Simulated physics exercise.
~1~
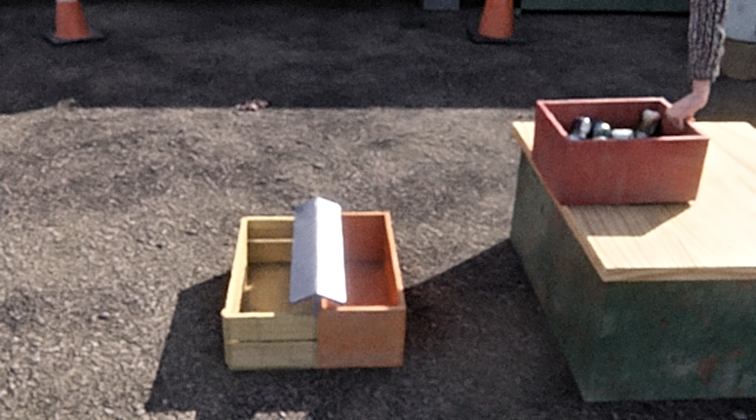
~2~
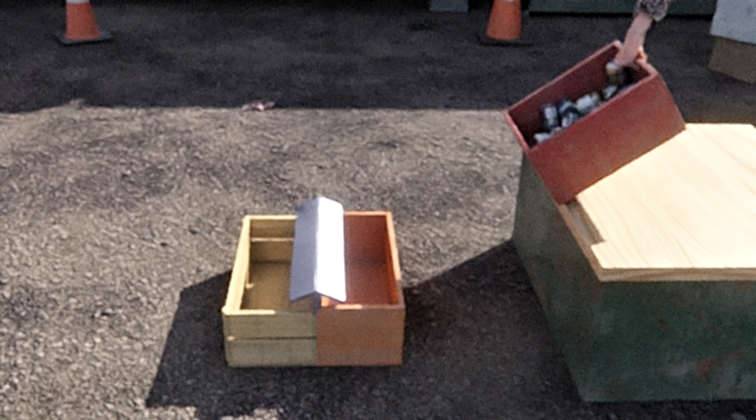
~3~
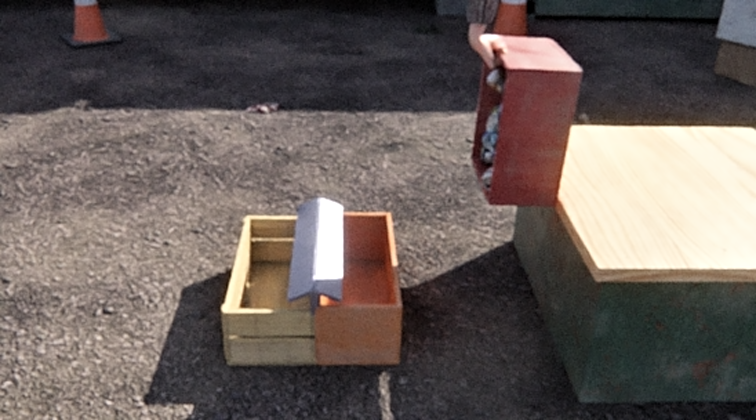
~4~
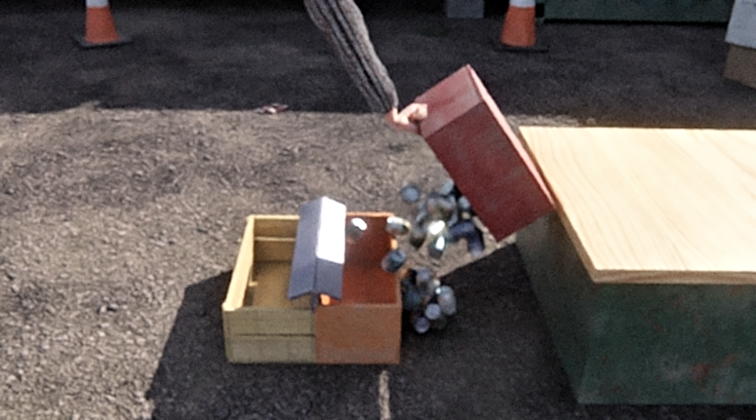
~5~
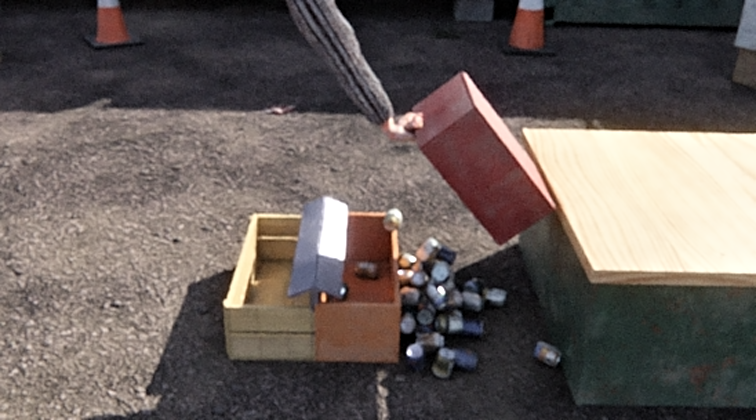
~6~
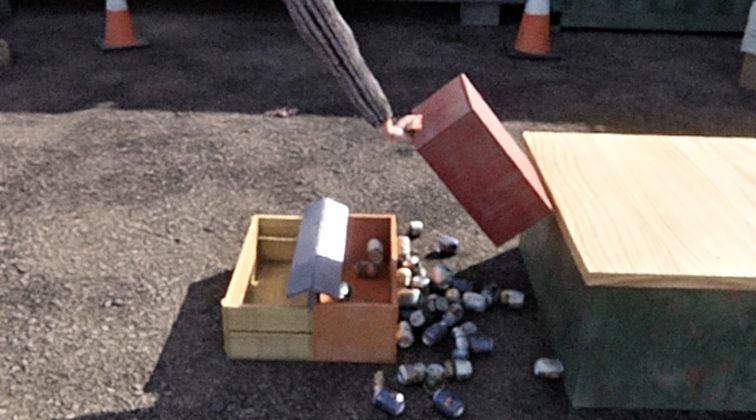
The clip shows a hand tipping a red crate of mini cans over the edge of a bench towards an orange tub joined to a wooden one, with most cans spilling onto the ground short of the tubs and a few landing in the orange tub.
